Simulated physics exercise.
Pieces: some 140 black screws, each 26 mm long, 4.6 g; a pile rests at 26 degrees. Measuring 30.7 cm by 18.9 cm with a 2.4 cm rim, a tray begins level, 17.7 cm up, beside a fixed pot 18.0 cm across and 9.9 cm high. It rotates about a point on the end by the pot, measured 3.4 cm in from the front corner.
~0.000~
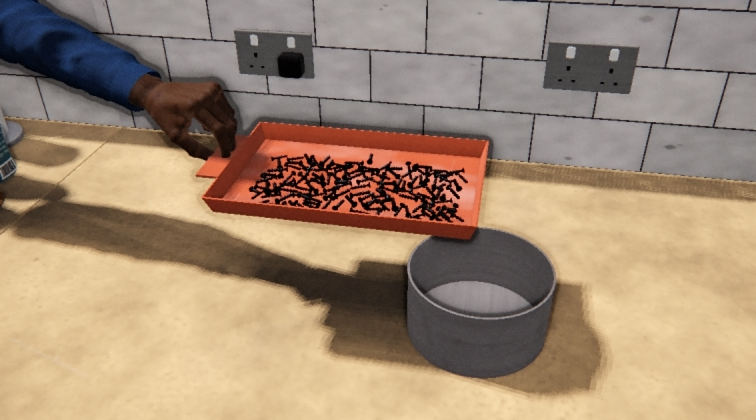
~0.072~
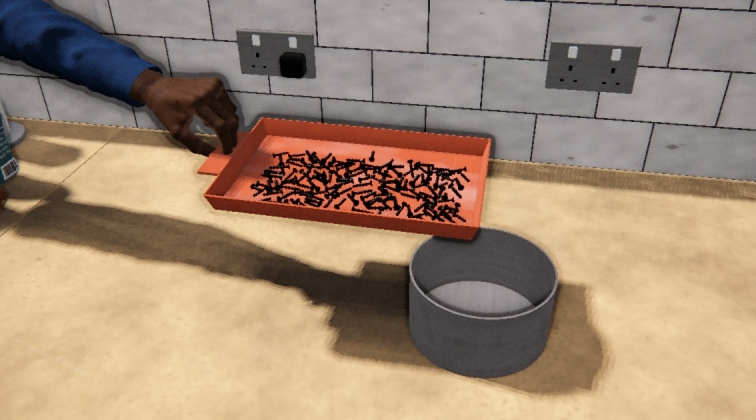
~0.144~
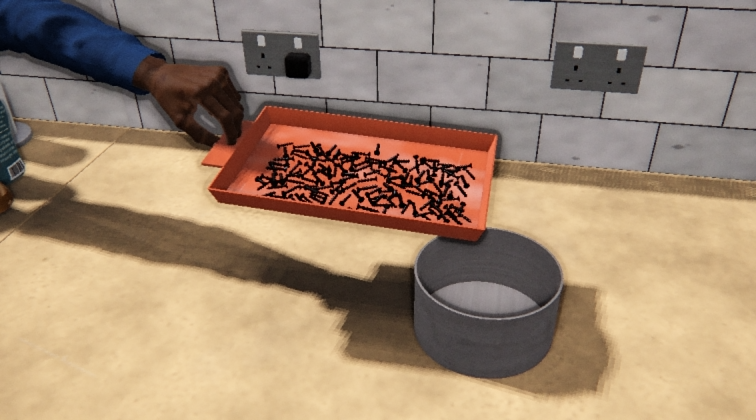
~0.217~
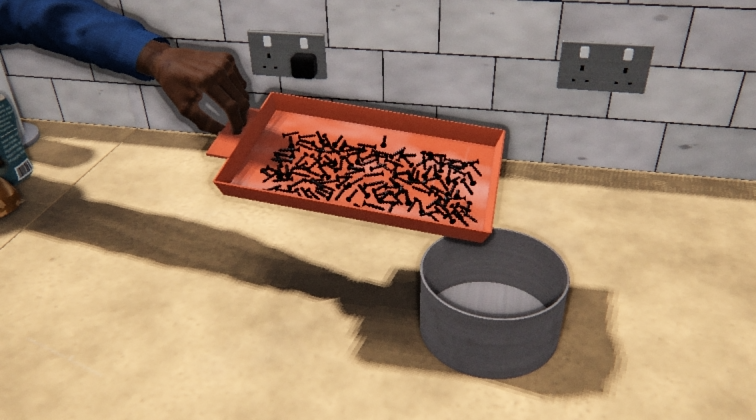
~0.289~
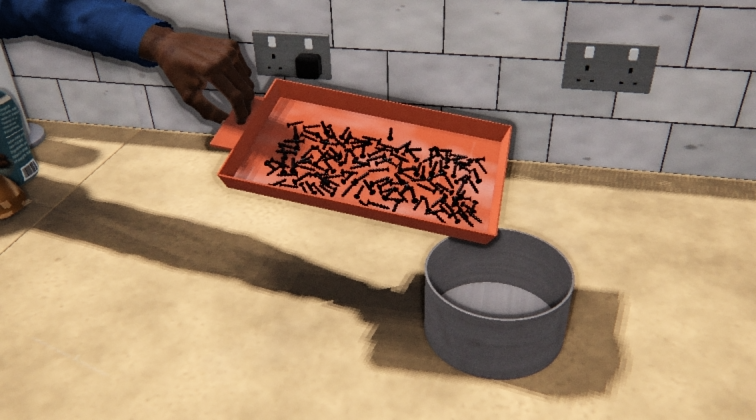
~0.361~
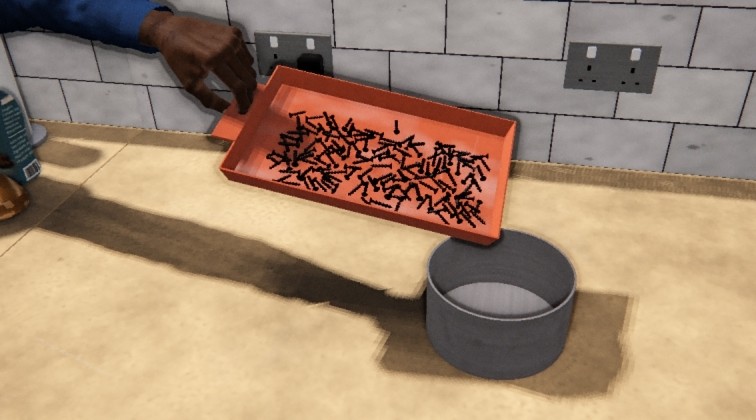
A hand tilting a red tray of small black screws down to the right above a round grey pot on a counter.
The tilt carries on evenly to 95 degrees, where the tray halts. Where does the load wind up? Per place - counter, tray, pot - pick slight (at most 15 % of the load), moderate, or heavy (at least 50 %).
Counter - moderate; tray - slight; pot - heavy.
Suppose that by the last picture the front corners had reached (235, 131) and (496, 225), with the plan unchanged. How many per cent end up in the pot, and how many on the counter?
You'd end with pot at 90 and counter at 10.
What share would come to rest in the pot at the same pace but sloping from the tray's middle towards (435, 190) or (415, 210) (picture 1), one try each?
First try: Around 70 percent; second try: Around 90 percent.
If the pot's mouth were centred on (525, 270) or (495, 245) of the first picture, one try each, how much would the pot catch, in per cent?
That gives roughly 25 per cent and then 0 per cent.
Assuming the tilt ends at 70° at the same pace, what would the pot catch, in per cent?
Roughly 60 percent.
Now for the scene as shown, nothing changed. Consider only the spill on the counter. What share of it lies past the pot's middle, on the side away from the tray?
I'd put it at close to 60 per cent.
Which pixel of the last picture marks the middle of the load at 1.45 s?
Approximately (482, 250) in the last view.
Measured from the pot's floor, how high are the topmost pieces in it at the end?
Roughly 2.5 centimetres.
After 1.02 s, tilt 54 degrees; the tray holds 100 %, the pot 0 %.
Then, at 1.45 s, tilt 78 degrees; the tray holds 65 %, the pot 10 %.
After 1.97 s, tilt 95 degrees; the tray holds 0 %, the pot 65 %.
By 2.7 s all is still; counter 35 %, tray 0 %, pot 65 %.
